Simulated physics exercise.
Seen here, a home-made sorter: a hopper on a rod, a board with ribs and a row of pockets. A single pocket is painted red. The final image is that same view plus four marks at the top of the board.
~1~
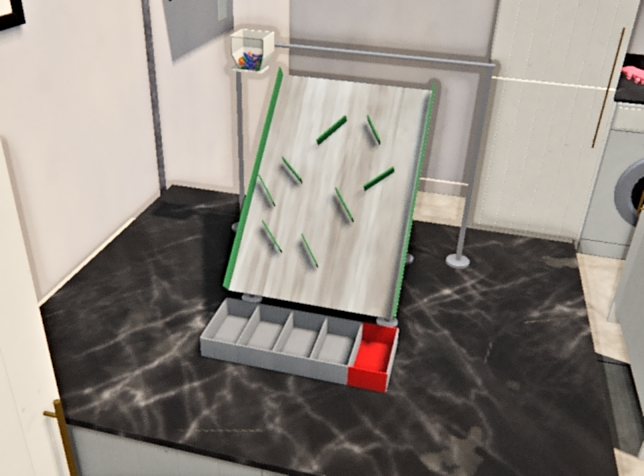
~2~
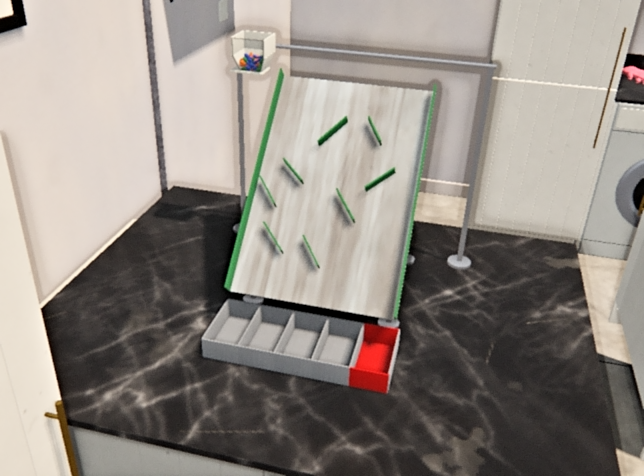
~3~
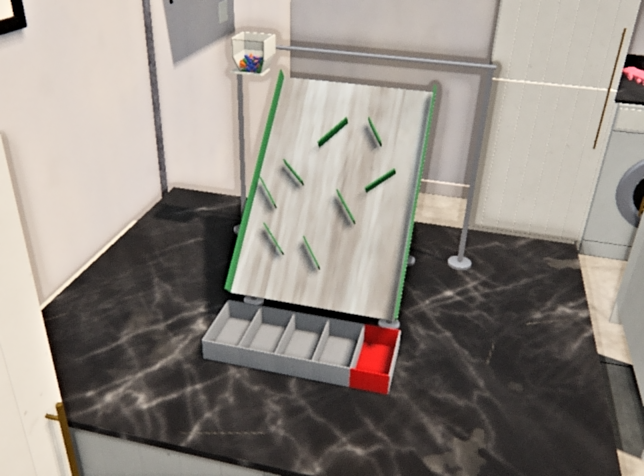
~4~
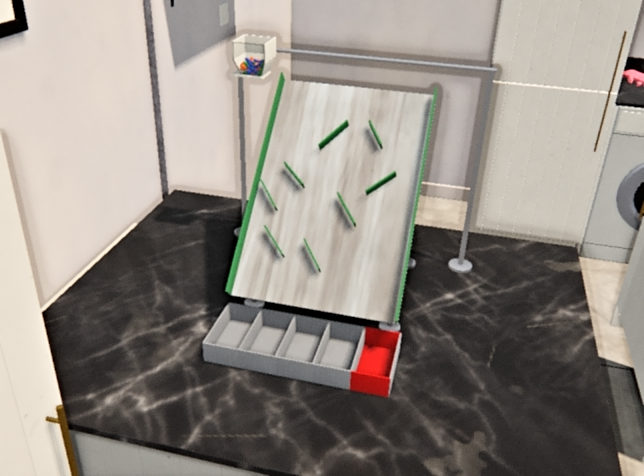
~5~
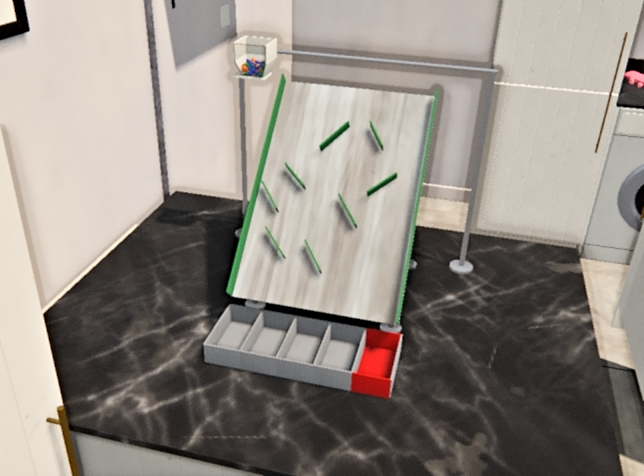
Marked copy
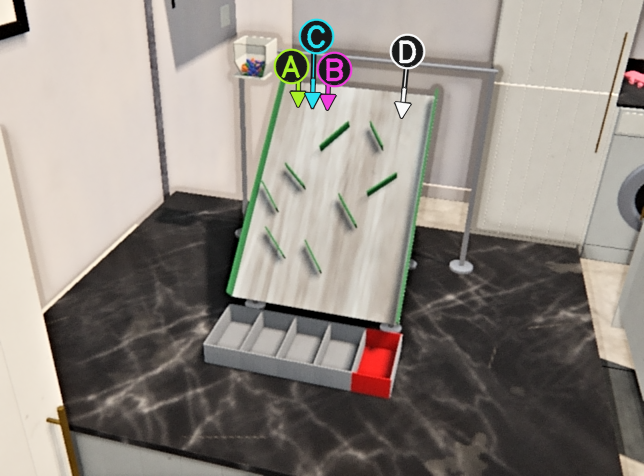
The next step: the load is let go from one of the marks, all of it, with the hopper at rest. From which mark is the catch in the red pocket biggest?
Take D.
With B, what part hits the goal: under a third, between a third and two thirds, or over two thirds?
It is under a third.
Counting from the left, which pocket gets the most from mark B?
It is the fourth one.
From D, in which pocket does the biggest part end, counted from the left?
It is the fifth one.
On the marked copy, mark A meets the board at (298, 101); mark B meets the board at (327, 104); mark C meets the board at (312, 102); mark D meets the board at (402, 112).
With A, none at all in the red pocket, all but a few in other pockets, a small share held on the board.
With B, only a few in the red pocket, all but a few in other pockets, a small share held on the board.
With C, none at all in the red pocket, all but a few in other pockets, only a few held on the board.
With D, close to two thirds in the red pocket, close to a third in other pockets, only a few outside the box.
